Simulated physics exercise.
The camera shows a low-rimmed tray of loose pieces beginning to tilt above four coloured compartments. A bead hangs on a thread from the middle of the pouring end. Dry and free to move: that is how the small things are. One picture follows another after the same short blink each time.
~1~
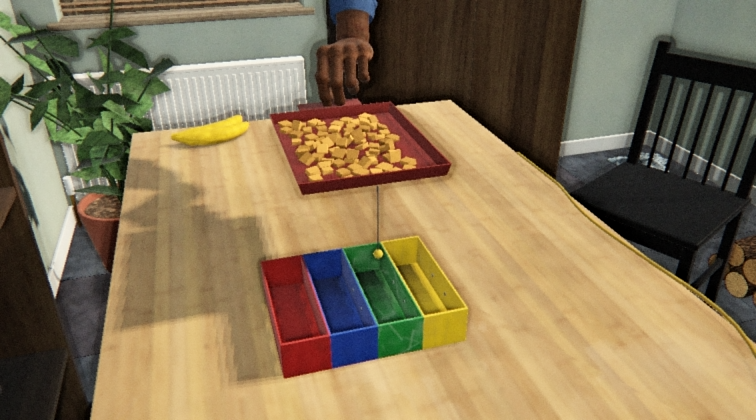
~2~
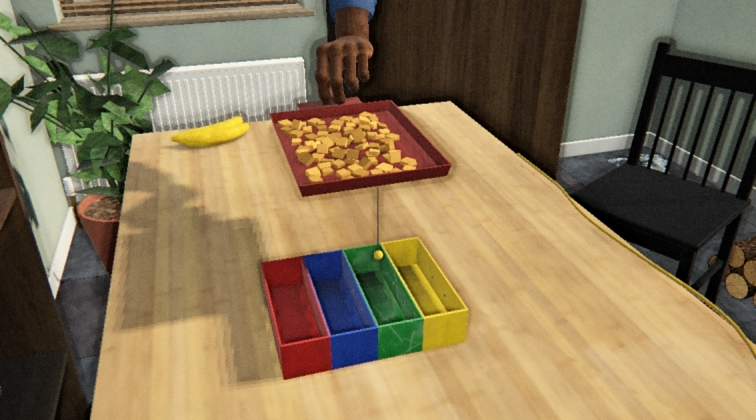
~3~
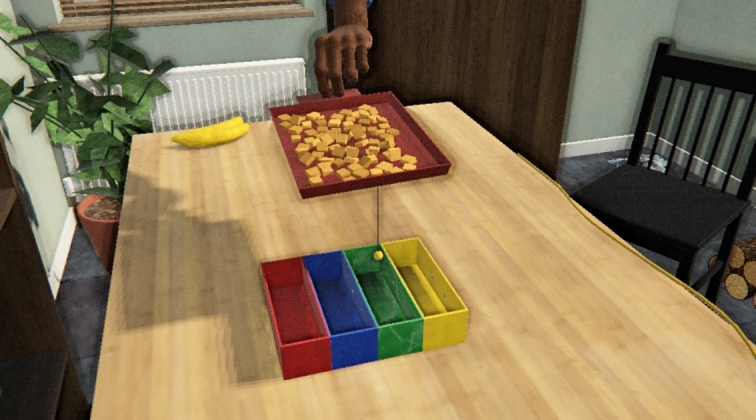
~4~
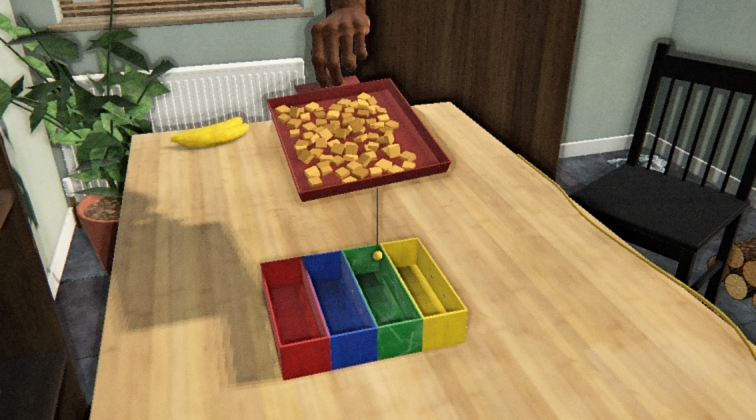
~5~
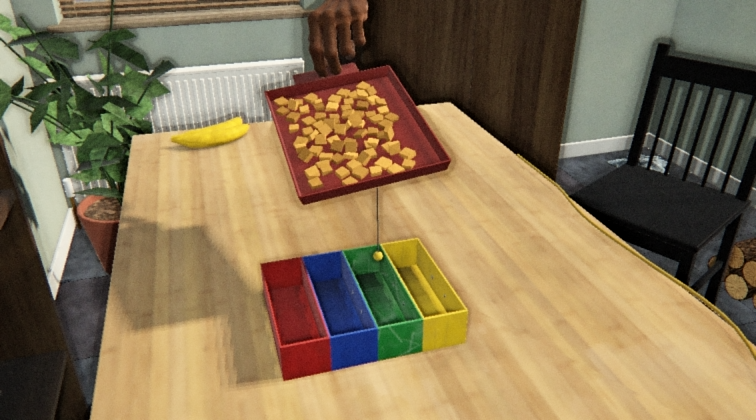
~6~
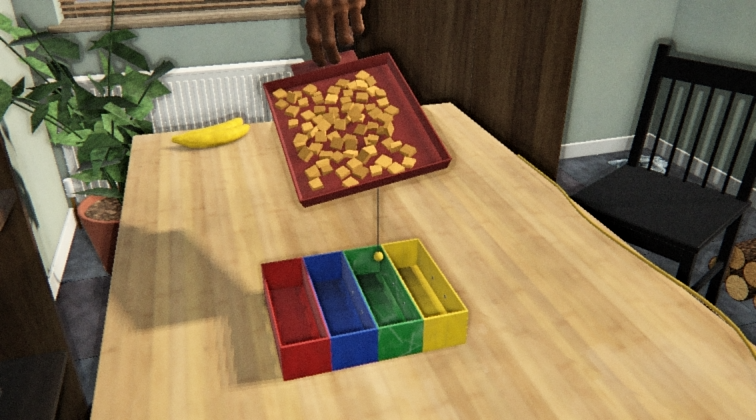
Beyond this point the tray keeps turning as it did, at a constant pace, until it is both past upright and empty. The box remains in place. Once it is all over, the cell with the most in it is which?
It is the blue cell that has the most.
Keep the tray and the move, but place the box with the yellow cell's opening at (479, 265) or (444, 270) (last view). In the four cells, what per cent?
Well, you'd get about 30 per cent and then about 90 per cent.
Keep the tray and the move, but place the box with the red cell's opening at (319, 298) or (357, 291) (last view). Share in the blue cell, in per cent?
20 %, then 0 %.
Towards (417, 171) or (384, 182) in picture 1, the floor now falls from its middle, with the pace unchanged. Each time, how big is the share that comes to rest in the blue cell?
About 0 % and 20 %.
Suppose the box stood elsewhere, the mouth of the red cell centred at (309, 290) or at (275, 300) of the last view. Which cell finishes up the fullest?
So it would be the cell in red first and the blue cell after that.
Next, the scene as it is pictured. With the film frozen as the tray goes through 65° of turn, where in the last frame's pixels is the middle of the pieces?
Check around (326, 145) in the last picture.
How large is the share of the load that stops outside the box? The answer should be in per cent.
0 %.
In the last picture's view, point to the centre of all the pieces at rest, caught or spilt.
Near (329, 313).
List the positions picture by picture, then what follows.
In the first frame, corners of the pouring end at (302, 182) and (447, 163), level; middle of the load at (342, 143), cereal squares; bead on its thread at (378, 254); red cell at (306, 354); blue cell at (354, 344); green cell at (401, 334); yellow cell at (445, 325).
In the second frame, corners of the pouring end at (302, 184) and (447, 164), level; middle of the load at (342, 143).
In the third frame, corners of the pouring end at (302, 187) and (447, 162), tipped barely, lowest at the left corner; middle of the load at (342, 139).
In the fourth frame, corners of the pouring end at (301, 190) and (447, 161), tipped a little, lowest at the left corner; middle of the load at (341, 134).
In the fifth frame, corners of the pouring end at (301, 194) and (447, 159), tipped clearly, lowest at the left corner; middle of the load at (340, 129).
In the sixth frame, corners of the pouring end at (302, 198) and (447, 158), tipped clearly, lowest at the left corner; middle of the load at (340, 124); red cell at (306, 356); blue cell at (354, 346); green cell at (401, 337); yellow cell at (445, 328).
Soon after the last picture, tray tipped steeply; all on the tray.
A little later, tray tipped past a quarter turn; a stray few on the tray; about half in the blue cell; about a quarter in the red cell; a small part in the green cell; a small part falling or outside the box.
Later still, tray tipped past a quarter turn; about two thirds in the blue cell; about a quarter in the red cell; a small part in the green cell; a stray few falling or outside the box.
At rest, tray tipped past a quarter turn; about two thirds in the blue cell; about a quarter in the red cell; a small part in the green cell; none in the yellow cell; a stray few outside the box.
